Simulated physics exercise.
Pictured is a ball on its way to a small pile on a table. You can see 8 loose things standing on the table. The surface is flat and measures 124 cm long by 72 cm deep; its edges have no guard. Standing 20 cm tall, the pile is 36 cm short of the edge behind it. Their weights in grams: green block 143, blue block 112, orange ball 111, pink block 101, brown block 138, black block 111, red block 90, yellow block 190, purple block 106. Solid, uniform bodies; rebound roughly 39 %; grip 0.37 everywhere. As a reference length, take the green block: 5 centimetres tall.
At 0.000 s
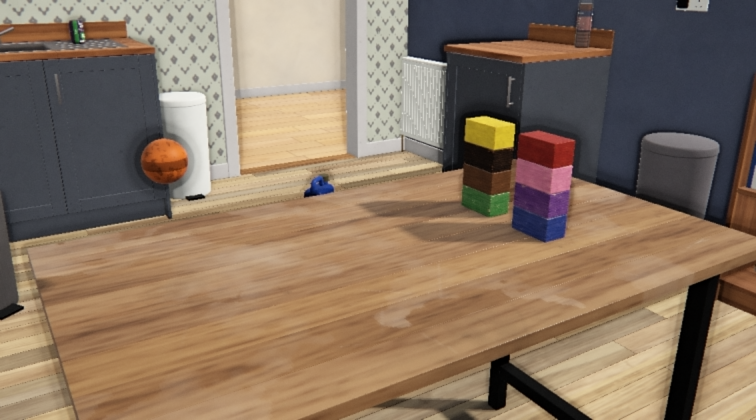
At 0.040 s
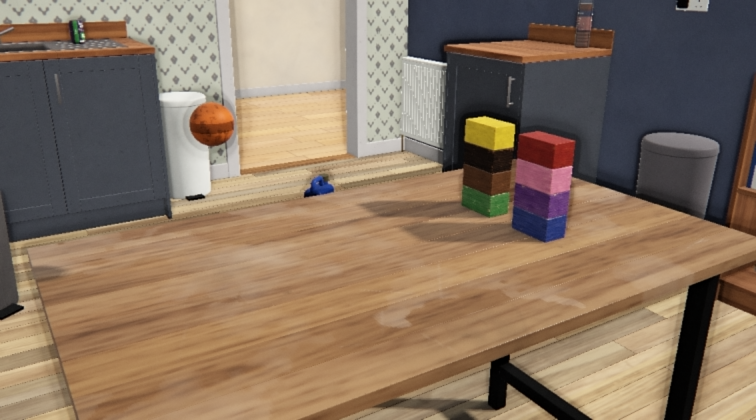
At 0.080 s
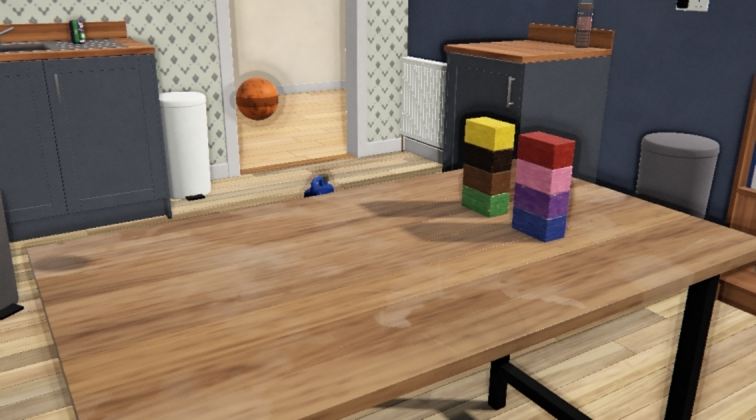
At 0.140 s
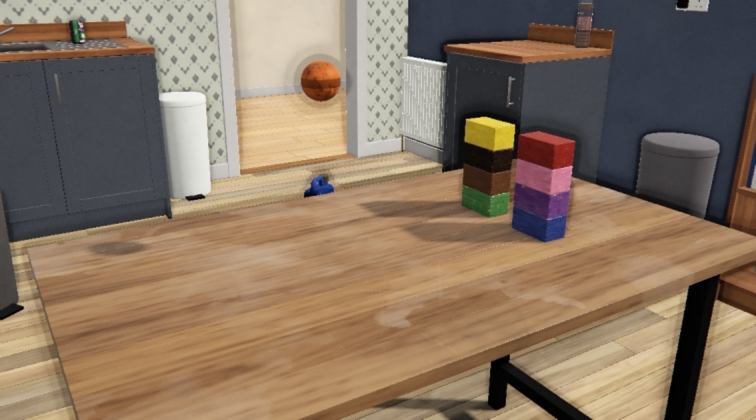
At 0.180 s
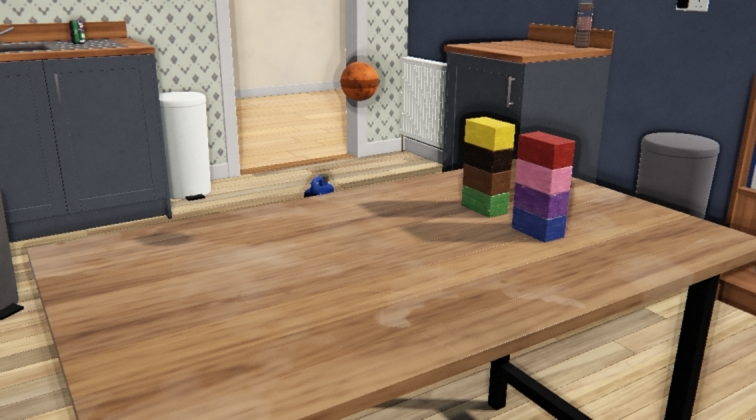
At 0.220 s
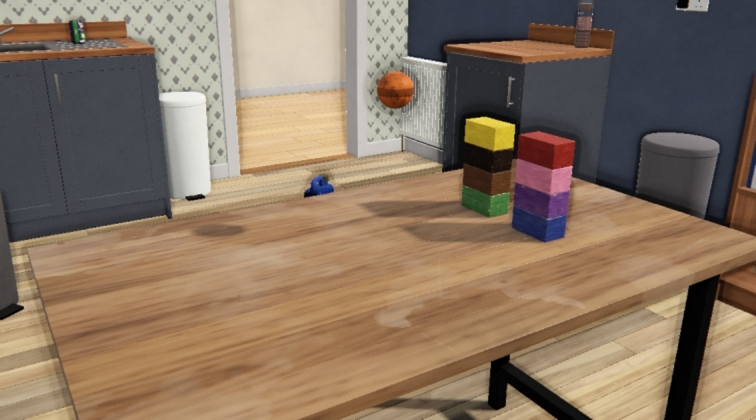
An orange ball flew from left to right above a wooden table, rising past a white bin and a doorway, then dipping slightly as it neared two still stacks of colourful blocks.
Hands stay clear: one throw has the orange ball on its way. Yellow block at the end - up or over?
Over.
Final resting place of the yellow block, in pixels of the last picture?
It winds up close to (575, 175).
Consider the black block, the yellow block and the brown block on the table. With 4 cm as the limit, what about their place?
First, the black block is moved away; second, the yellow block is moved away; third, the brown block stays in its position.
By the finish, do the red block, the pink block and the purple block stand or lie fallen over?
Here's how it ends: The red block never goes down, the pink block never goes down, and the purple block never goes down.
By 0.42 s, orange ball near (449, 198); yellow block tilted 28° near (515, 134); black block tilted 28°; brown block tilted 11°.
By 0.52 s, orange ball near (437, 196); yellow block on its side near (535, 167); black block on its side.
By 0.62 s, orange ball near (426, 203); yellow block on its side near (548, 172); black block on its side.
By 0.72 s, orange ball near (422, 204); yellow block on its side near (557, 170); black block upside down.
When it is over (1.3 s), lying over on the table, black block and yellow block; the other 6 within 4 cm of the start. End places, in pixels of the last picture, yellow block near (575, 174).
